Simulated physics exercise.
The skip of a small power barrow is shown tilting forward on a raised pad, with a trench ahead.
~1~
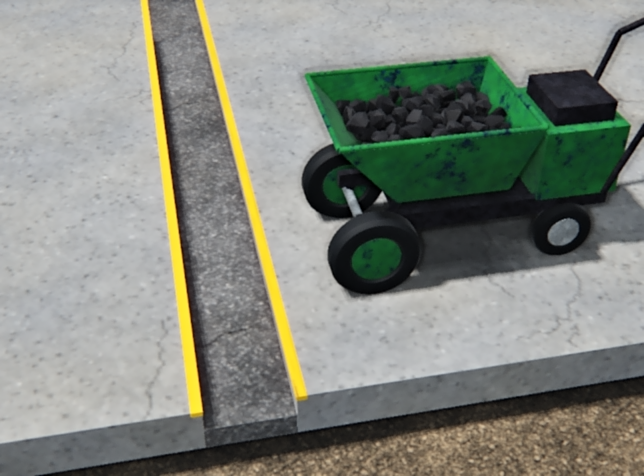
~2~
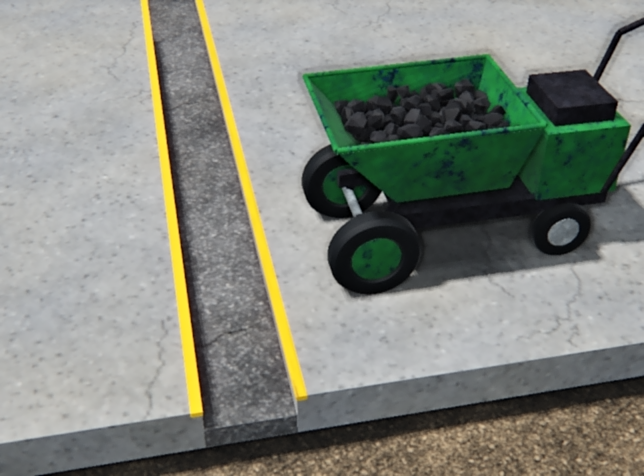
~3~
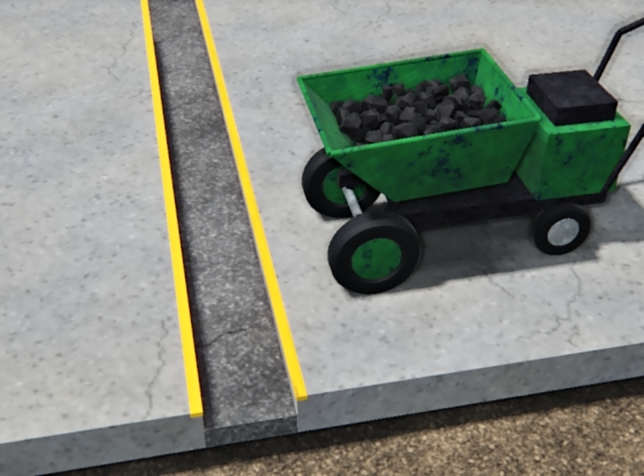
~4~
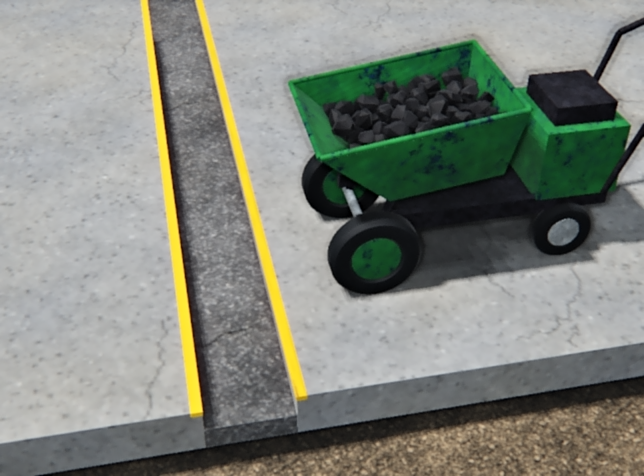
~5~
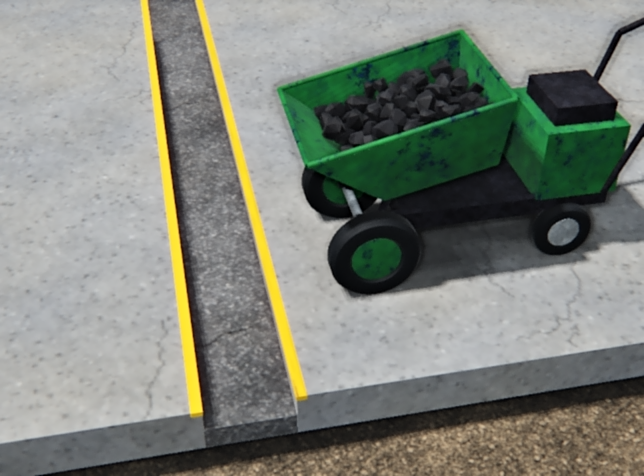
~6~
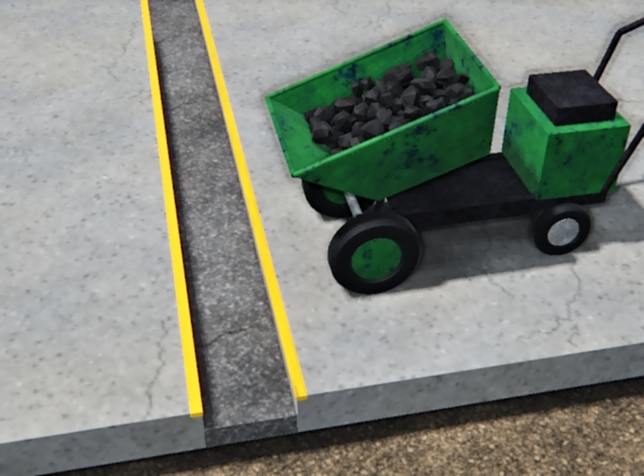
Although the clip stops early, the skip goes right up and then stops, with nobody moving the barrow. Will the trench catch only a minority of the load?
No, it gets the larger part.
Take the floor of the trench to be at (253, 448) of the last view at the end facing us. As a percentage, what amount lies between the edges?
The share would be around 80 per cent.
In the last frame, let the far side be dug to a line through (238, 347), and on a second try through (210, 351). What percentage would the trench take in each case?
10 and 50 percent.
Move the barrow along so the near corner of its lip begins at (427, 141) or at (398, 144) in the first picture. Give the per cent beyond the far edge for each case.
About 0 % and about 0 %.
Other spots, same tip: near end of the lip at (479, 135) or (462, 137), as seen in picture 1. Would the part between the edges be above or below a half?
From the first position short of one half lands between the edges, from the second short of one half.
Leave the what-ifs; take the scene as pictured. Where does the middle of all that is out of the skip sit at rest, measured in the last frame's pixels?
The centre comes to rest near (202, 270).
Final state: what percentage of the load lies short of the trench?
I'd put it at some 0 per cent of the load.
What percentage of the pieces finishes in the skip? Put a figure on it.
Estimate: Near 5 %.
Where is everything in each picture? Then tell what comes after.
The first picture shows lip of the skip at (340, 150), level; top of the load at (450, 120), lumps of coal; first edge of the trench at (287, 340); far edge at (189, 354), the trench over half as wide as the skip, and shallow for its width.
The second picture shows lip of the skip at (337, 151), level; top of the load at (448, 119).
The third picture shows lip of the skip at (330, 154), tipped barely; top of the load at (444, 116).
The fourth picture shows lip of the skip at (320, 159), tipped a little; top of the load at (436, 111).
The fifth picture shows lip of the skip at (308, 166), tipped a little; top of the load at (438, 92).
The sixth picture shows lip of the skip at (294, 176), tipped clearly; top of the load at (440, 96); first edge of the trench at (287, 340); far edge at (189, 354).
Soon, skip tipped steeply; all in the skip.
A while on, skip tipped right over; most in the skip; about a quarter in or heaped over the trench; a small part beyond it; a stray few falling.
Towards the end, skip tipped right over; a small part in the skip; about two thirds in or heaped over the trench; about a quarter beyond it.
Finally, skip tipped right over; a small part in the skip; about two thirds in or heaped over the trench; about a quarter beyond it.
